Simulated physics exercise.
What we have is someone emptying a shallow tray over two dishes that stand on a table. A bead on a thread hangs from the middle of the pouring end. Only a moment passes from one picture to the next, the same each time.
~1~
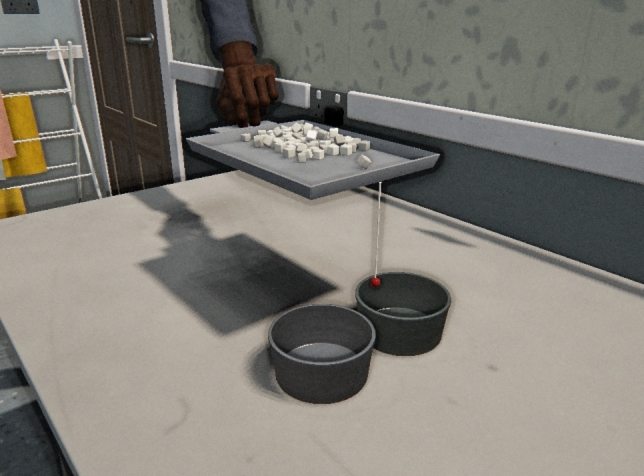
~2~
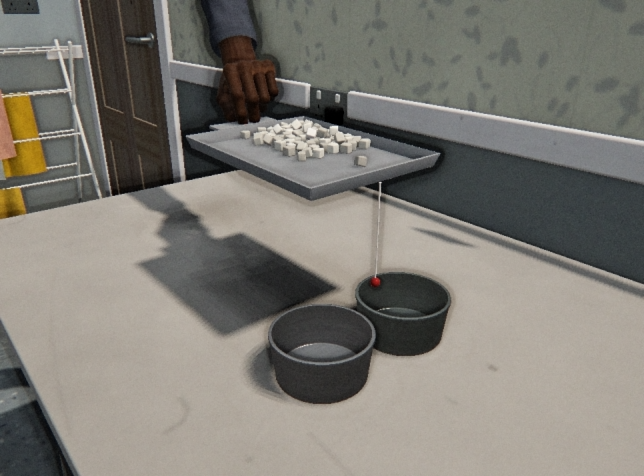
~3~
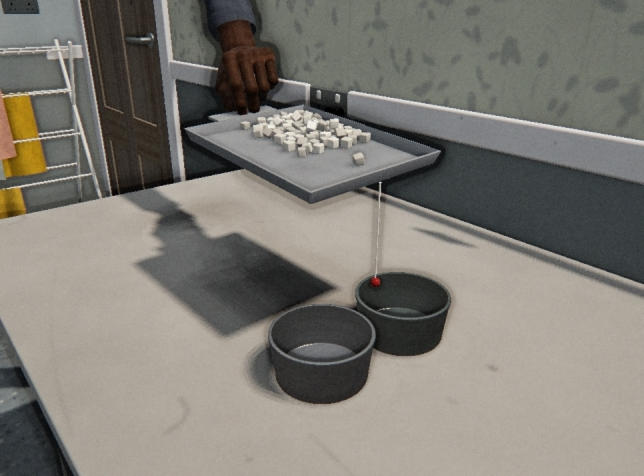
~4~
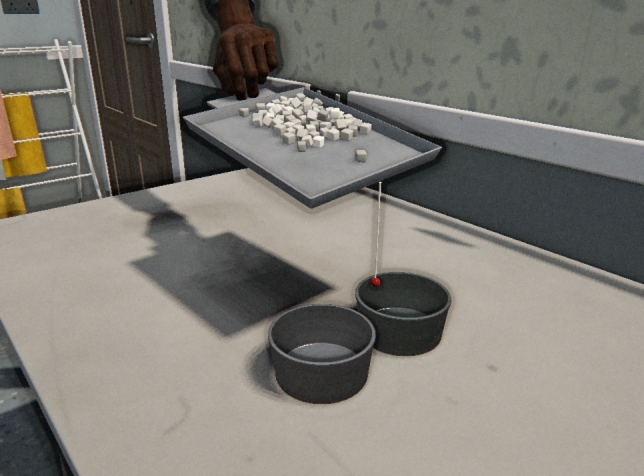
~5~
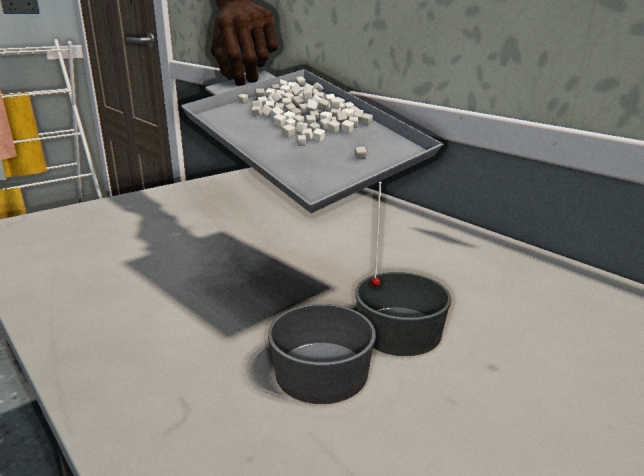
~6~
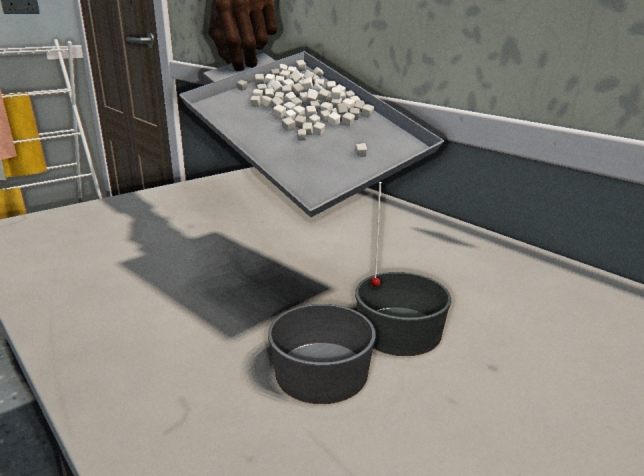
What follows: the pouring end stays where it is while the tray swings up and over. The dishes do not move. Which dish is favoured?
The left dish gets more.
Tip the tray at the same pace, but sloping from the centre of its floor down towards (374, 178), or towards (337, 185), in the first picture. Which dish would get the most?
At the first place the dish on the right, at the second the left dish.
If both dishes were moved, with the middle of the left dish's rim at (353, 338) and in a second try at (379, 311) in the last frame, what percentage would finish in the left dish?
Roughly 40 per cent, and 10 per cent.
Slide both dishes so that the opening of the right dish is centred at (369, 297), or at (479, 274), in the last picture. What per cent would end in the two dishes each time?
First some 60, then 0 per cent.
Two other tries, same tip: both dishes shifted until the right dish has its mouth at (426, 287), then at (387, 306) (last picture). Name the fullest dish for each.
In turn: The dish on the left; the left one.
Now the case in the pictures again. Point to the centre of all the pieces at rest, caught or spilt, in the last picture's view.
Around (327, 377).
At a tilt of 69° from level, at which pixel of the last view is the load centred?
Around (314, 201).
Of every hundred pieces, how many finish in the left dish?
About 60 per cent.
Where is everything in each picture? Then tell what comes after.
The first picture shows corners of the pouring end near (311, 184) and (434, 154), level; middle of the load near (304, 142), sugar cubes; left dish near (356, 373); right dish near (437, 329); bead on its thread near (375, 282).
The second picture shows corners of the pouring end near (311, 186) and (434, 153), level; middle of the load near (304, 139).
The third picture shows corners of the pouring end near (311, 189) and (435, 150), tipped barely, lowest at the left corner; middle of the load near (304, 132).
The fourth picture shows corners of the pouring end near (311, 195) and (436, 147), tipped a little, lowest at the left corner; middle of the load near (304, 120).
The fifth picture shows corners of the pouring end near (311, 200) and (437, 143), tipped clearly, lowest at the left corner; middle of the load near (304, 109).
The sixth picture shows corners of the pouring end near (311, 205) and (438, 140), tipped clearly, lowest at the left corner; middle of the load near (304, 98); left dish near (356, 373); right dish near (437, 329).
Shortly afterwards, tray tipped steeply; near two thirds on the tray; only a few outside both; near a quarter in the air.
Next, tray tipped past a quarter turn; a little on the tray; near half in the left dish; near a third outside both; a little in the air.
Some moments later, tray tipped past a quarter turn; near two thirds in the left dish; near a third outside both.
In the end, tray tipped past a quarter turn; near two thirds in the left dish; none at all in the right dish; near a third outside both.
